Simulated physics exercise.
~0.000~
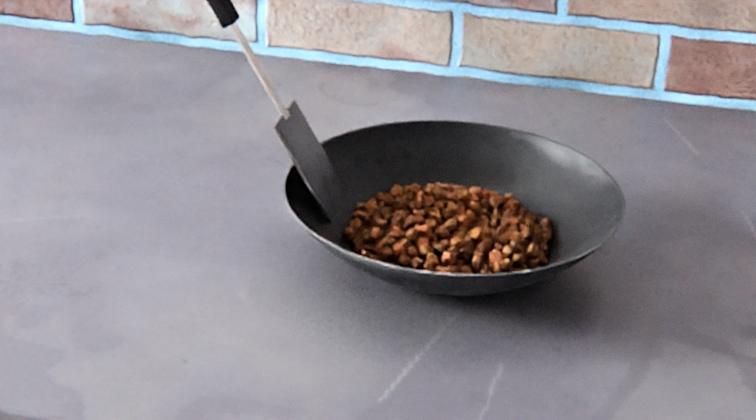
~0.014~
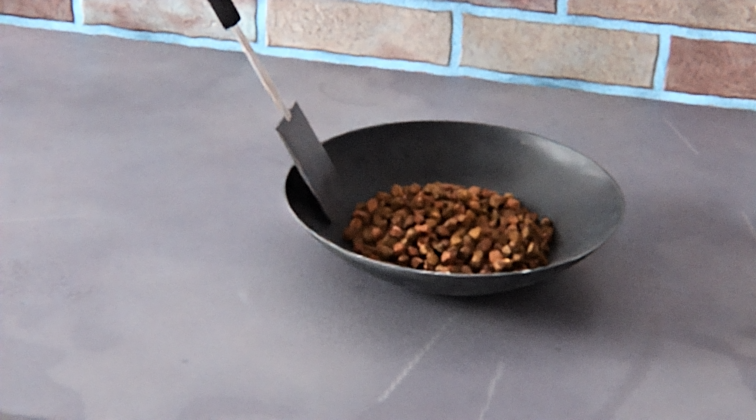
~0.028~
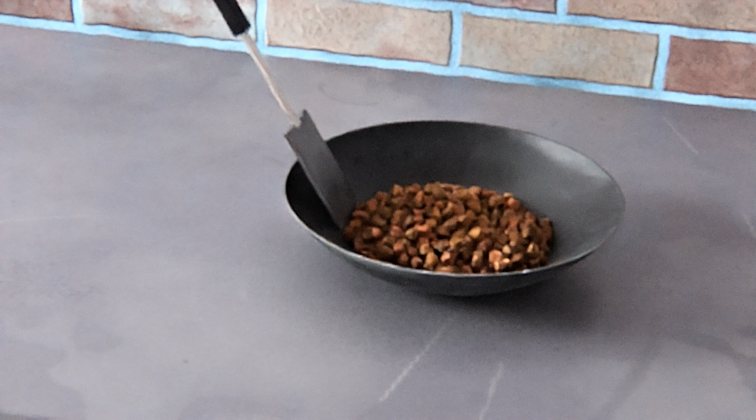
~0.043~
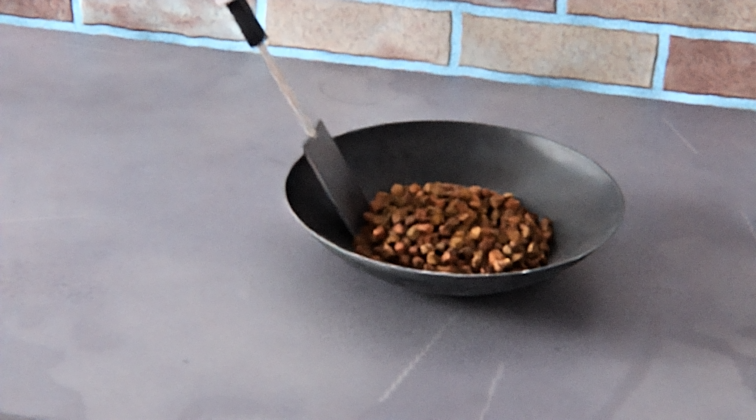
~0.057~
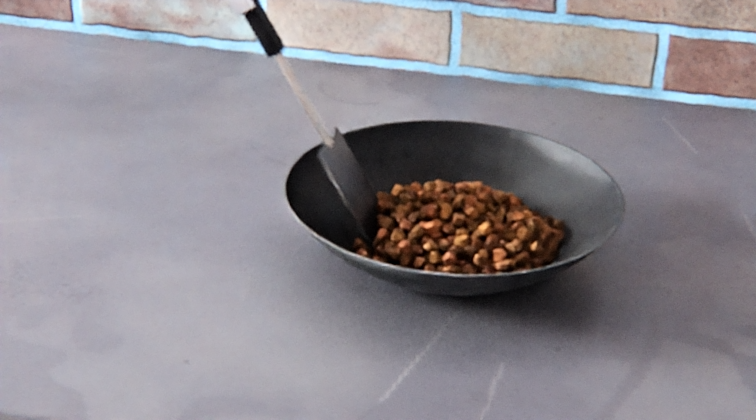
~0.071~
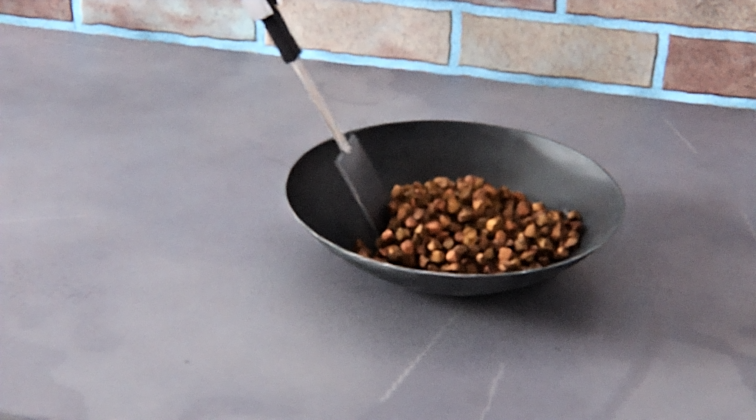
A metal turner with a black handle, its holder out of view, slides slowly rightward and slightly down inside a dark wok, pressing into brown pellets and pushing the heap a little to the right, where it bunches slightly higher. The wok rests right of centre on a grey, faintly scratched countertop, before a tan and reddish brick wall with pale blue joints. Seen from above at an angle, the wok stays put and the view remains still.
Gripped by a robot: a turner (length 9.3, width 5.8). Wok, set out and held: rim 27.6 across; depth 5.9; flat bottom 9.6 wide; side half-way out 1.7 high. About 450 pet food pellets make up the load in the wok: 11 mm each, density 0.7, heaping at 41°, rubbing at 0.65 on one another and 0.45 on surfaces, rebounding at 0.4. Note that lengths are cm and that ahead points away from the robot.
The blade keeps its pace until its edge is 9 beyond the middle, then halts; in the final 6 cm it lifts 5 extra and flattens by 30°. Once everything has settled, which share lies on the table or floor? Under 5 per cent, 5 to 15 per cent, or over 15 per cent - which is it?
It is over 15 per cent.
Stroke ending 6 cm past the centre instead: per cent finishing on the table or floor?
Then the share is near 10 in a hundred.
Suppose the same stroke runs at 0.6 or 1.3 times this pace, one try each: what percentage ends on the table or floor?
The two tries give about 15 and 25 in a hundred.
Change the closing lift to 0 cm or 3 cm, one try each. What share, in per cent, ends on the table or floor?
25 and 30 %.
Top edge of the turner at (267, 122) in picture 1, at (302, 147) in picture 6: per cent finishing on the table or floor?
Near 15 in a hundred.
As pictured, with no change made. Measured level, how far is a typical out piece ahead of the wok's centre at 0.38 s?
The distance is around 22 cm.
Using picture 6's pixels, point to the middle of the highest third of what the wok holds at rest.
Close to pixel (555, 235).
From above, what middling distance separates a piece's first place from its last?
I'd guess close to 6 centimetres.
After 0.12 s, sloping 59°, highest piece 7 above the table; 446 in the wok.
After 0.16 s, sloping 51°, highest piece 9 above the table; 441 in the wok, 5 on the blade or in flight.
After 0.38 s, sloping 29°, highest piece 21 above the table; 341 in the wok, 58 on the table or floor, 47 on the blade or in flight.
After 1.43 s, sloping 29°, highest piece 7 above the table; 341 in the wok, 105 on the table or floor.
At rest, 341 in the wok, 105 on the table or floor. That is 24 % on the table or floor.
